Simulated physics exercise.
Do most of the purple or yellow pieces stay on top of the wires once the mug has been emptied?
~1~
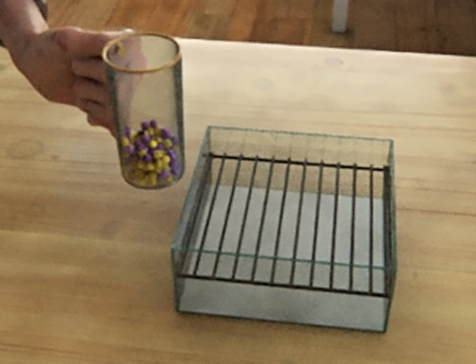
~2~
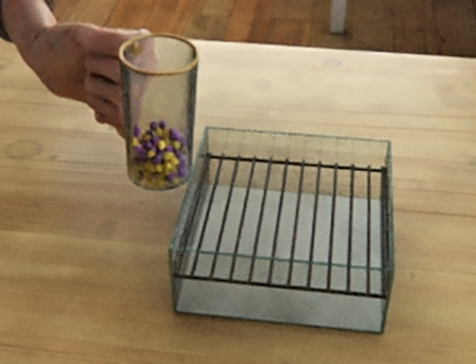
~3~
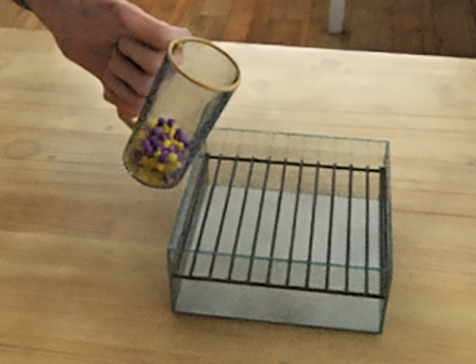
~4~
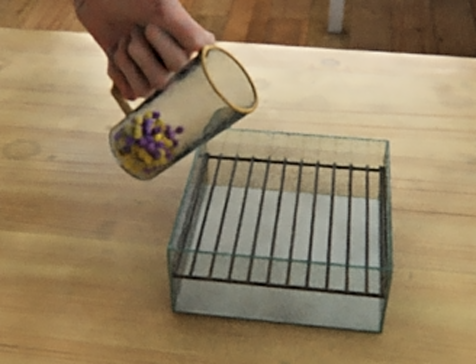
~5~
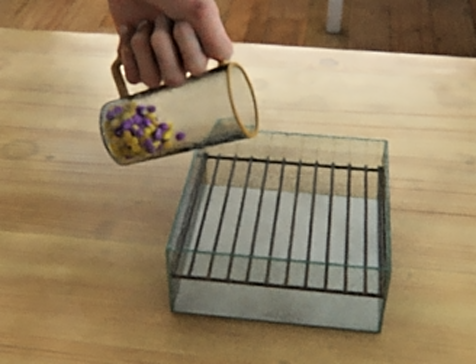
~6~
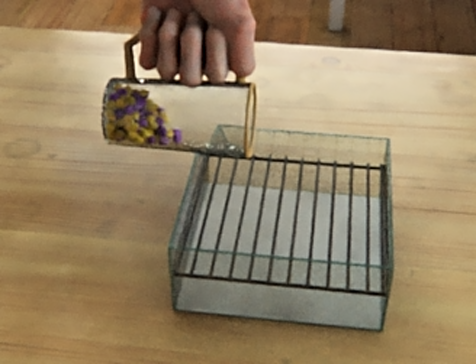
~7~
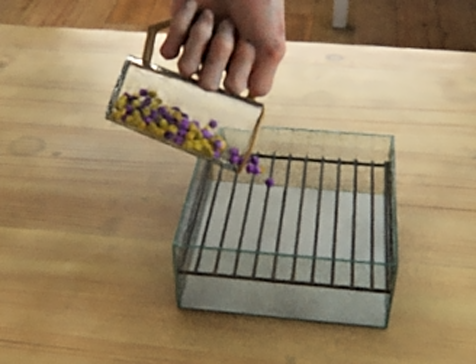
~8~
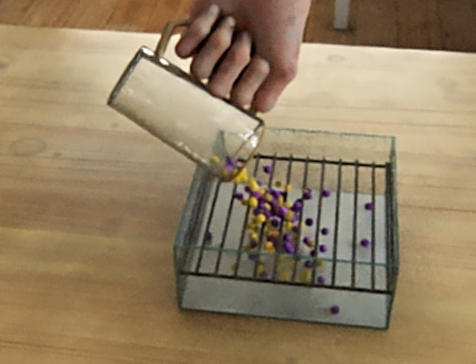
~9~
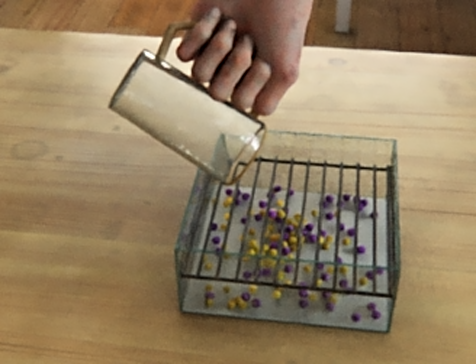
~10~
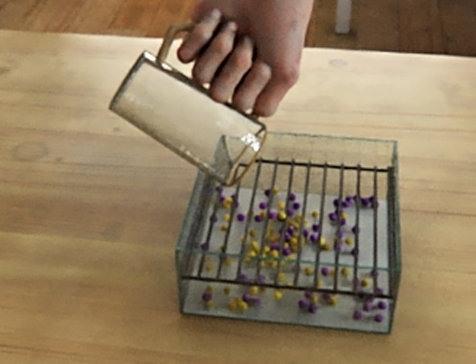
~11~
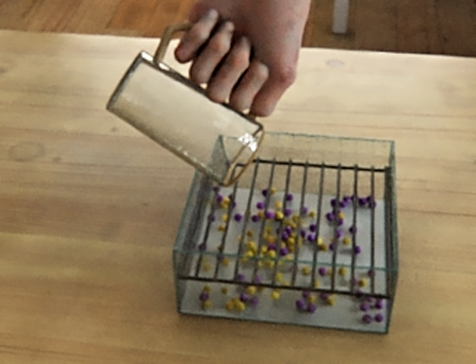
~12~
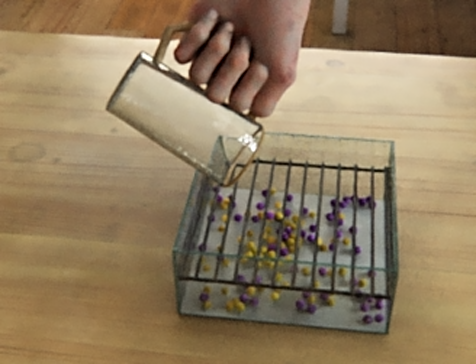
No, nearly all the pieces of both colours pass between the wires and end up below the rack.
At first, a hand at the left holds a clear, gold-rimmed mug of small purple and yellow pieces upright beside a glass box topped with dark parallel wires. The hand moves right and tilts the mug until it lies on its side above the box's near left corner. A few pieces, mostly purple, begin to slide out over the rim. The mug tips further and the rest pour onto the rack, scattering as they drop between the wires. By the end, the mug is empty and still tipped, and nearly all the pieces of both colours lie spread beneath the rack.
